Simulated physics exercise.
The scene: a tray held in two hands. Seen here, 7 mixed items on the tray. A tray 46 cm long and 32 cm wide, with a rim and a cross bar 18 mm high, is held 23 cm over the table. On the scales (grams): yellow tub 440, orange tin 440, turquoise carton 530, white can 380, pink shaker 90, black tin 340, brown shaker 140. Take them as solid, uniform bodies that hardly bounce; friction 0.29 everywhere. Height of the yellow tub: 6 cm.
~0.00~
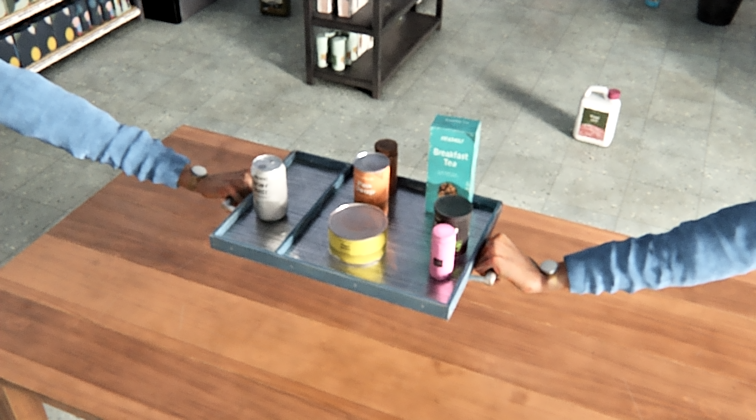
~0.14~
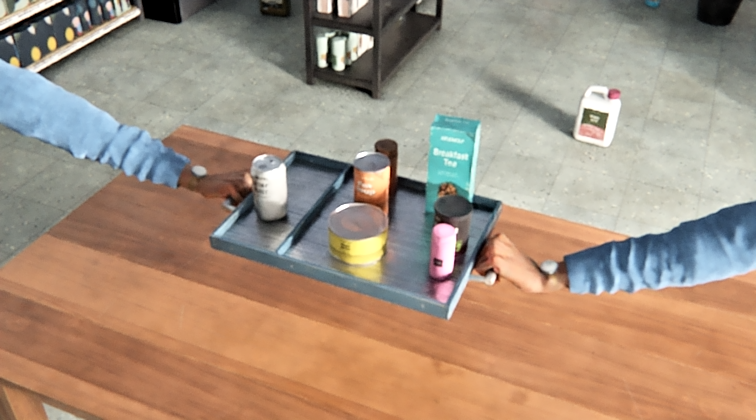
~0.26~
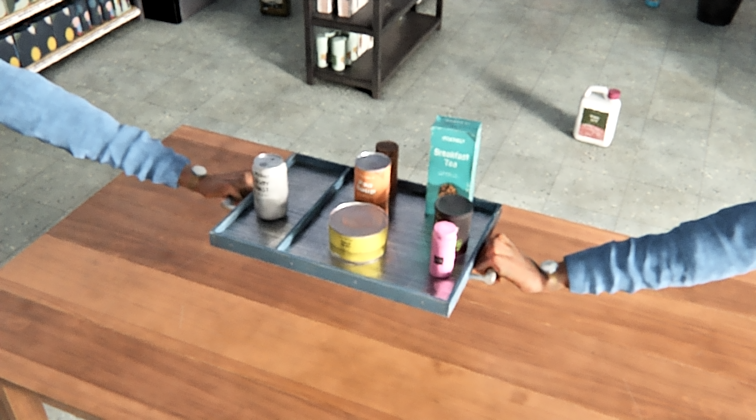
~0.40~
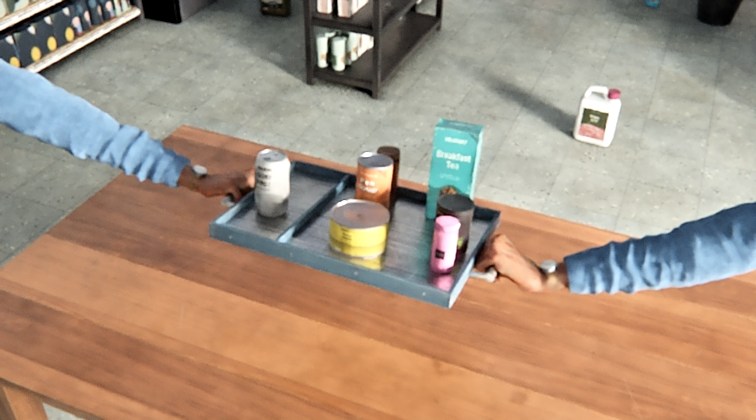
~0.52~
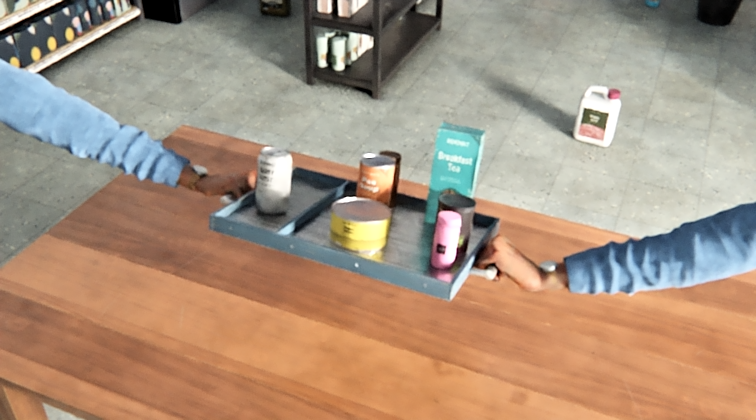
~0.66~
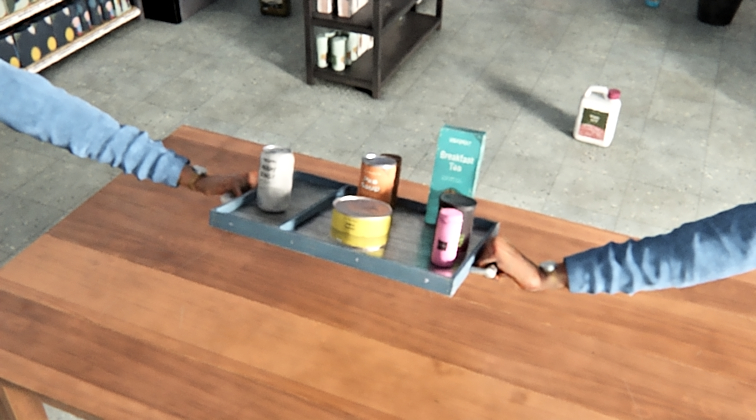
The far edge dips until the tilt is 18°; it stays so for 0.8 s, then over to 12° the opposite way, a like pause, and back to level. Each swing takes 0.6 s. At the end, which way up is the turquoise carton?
The turquoise carton tips over.
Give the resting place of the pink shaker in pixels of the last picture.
Near (467, 210).
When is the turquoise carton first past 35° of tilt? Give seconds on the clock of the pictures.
At about 0.9 s.
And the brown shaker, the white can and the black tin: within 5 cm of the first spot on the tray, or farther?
The brown shaker holds its spot; the white can gets shifted; the black tin ends elsewhere.
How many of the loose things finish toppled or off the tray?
In all, 1.
After 1.06 s, tray at 18°, far edge down; turquoise carton now off the tray; white can moved 5 cm; pink shaker moved 5 cm.
After 1.36 s, tray at 18°, far edge down; white can moved 12 cm; pink shaker moved 12 cm; black tin moved 11 cm.
After 1.96 s, tray at 9°, near edge down; white can moved 17 cm; pink shaker moved 14 cm; black tin moved 12 cm.
In the end (3.9 s), off the tray and tipped over, turquoise carton; not toppled but over 5 cm from the start, yellow tub, white can, pink shaker and black tin; the other 2 under 5 cm from the start. In the last view, turquoise carton near (524, 213).
